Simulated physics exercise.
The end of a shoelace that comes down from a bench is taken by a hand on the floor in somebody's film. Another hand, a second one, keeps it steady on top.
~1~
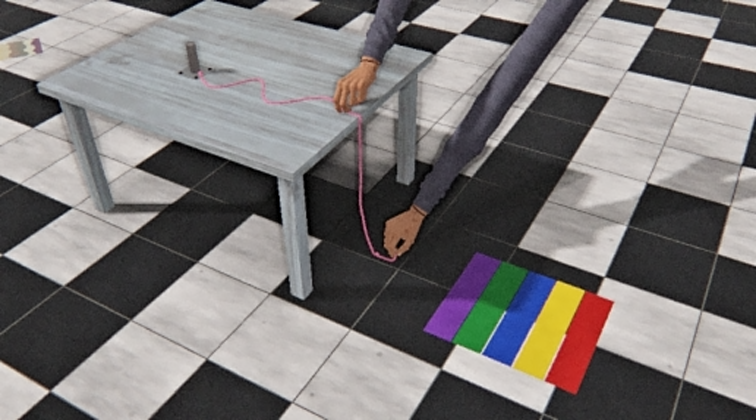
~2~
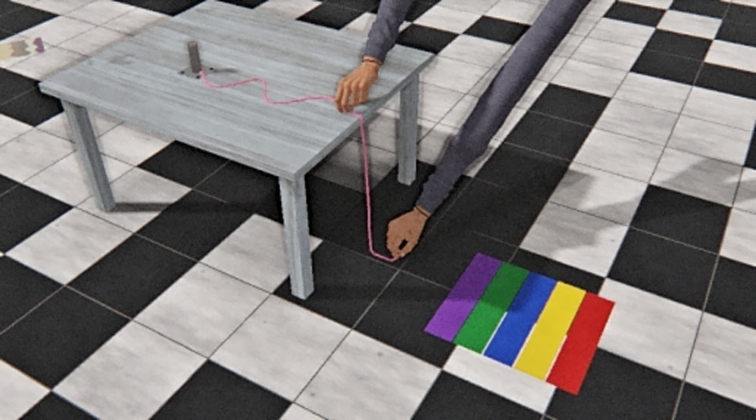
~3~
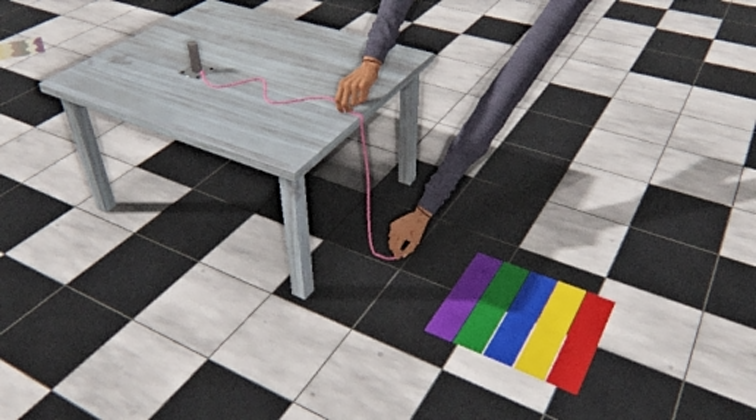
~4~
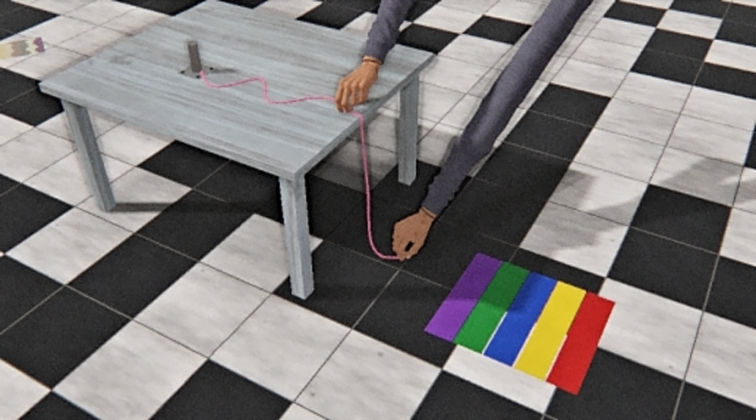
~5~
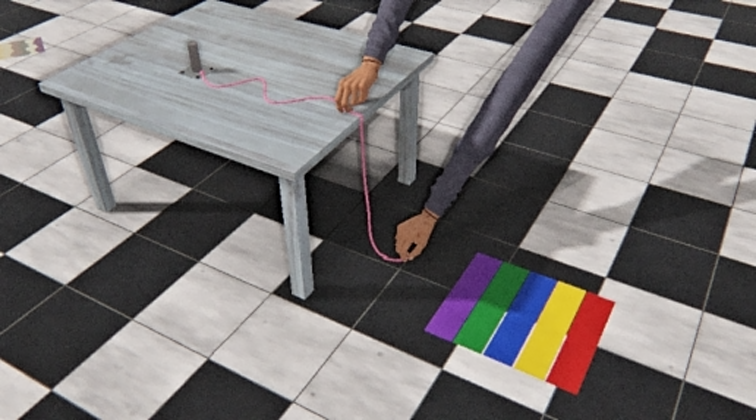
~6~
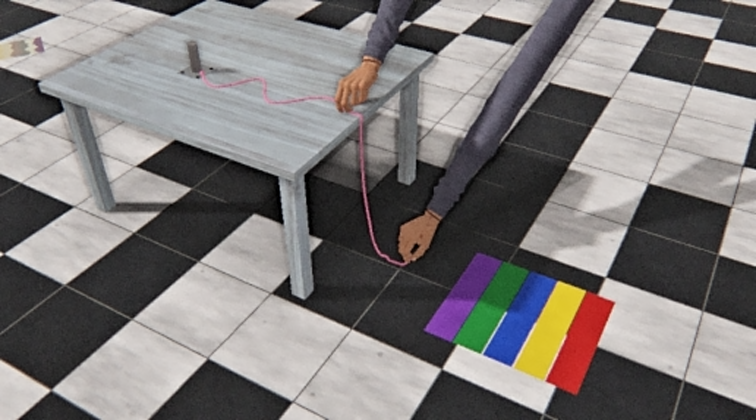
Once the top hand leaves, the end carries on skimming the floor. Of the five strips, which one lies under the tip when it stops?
The yellow strip.
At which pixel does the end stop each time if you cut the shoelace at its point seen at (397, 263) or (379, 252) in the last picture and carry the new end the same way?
In turn, around (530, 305) and around (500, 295).
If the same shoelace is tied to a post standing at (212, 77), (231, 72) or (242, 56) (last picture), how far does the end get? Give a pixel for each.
It works out at around (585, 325), (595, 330) and (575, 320) for the three tries.
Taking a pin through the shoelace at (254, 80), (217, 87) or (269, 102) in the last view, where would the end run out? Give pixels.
About (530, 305), (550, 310) and (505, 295).
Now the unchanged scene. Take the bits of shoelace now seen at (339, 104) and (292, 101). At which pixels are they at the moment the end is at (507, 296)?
They move to (364, 138) and (332, 108) respectively.
Soon after, end near (507, 296); over green.
After that, end near (538, 308); over blue.
At the stop, end near (558, 315); over yellow. It halts on the yellow strip.
